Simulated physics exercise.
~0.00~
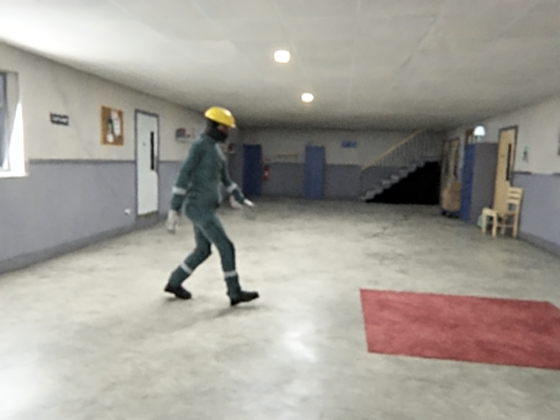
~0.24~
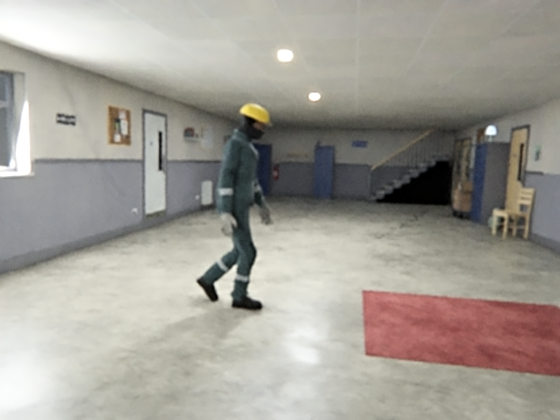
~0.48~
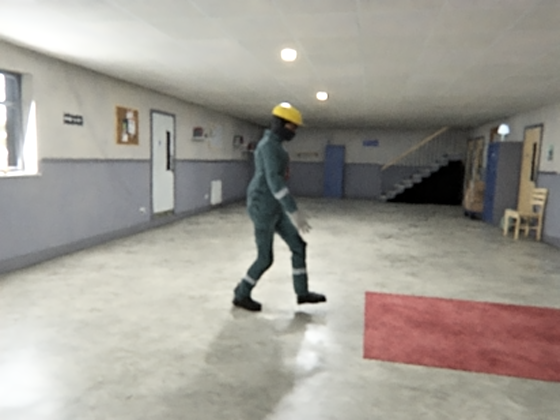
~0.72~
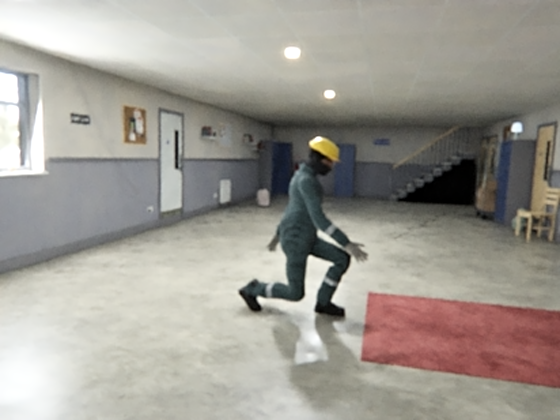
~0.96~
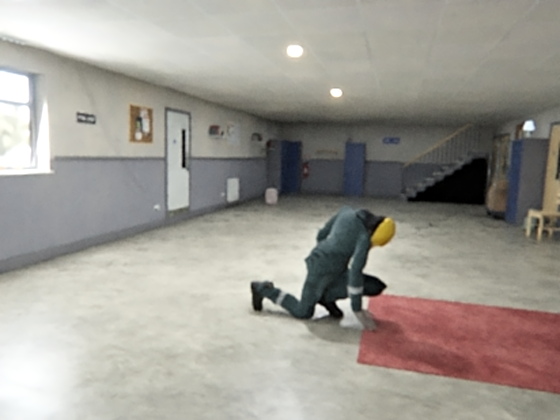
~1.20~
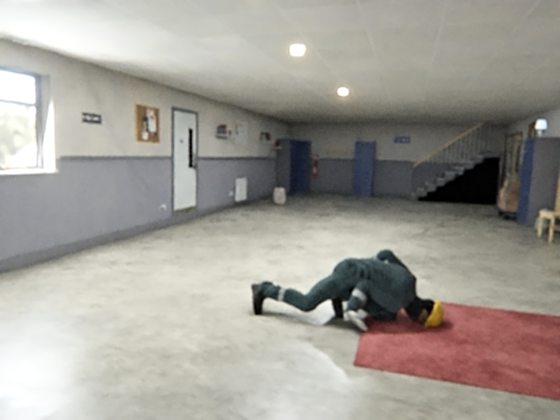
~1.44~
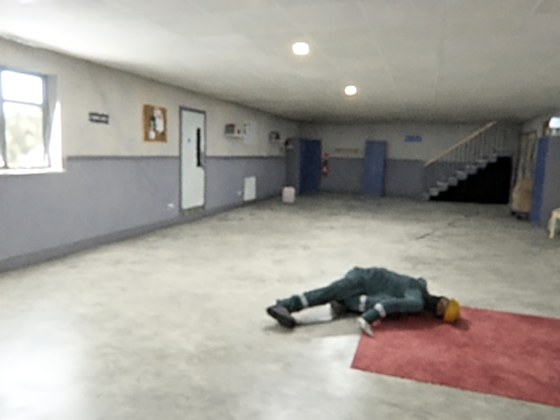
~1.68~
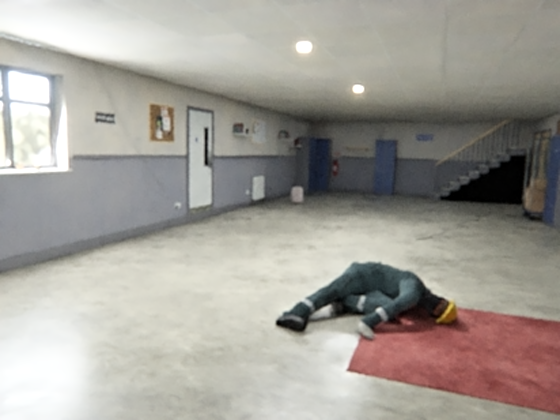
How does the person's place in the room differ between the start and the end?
At the start the person is upright on the bare floor left of the centre of the view, well away from the red mat. By the end the person is further right and lower in view, lying on the floor with the head and chest over the mat's near edge.
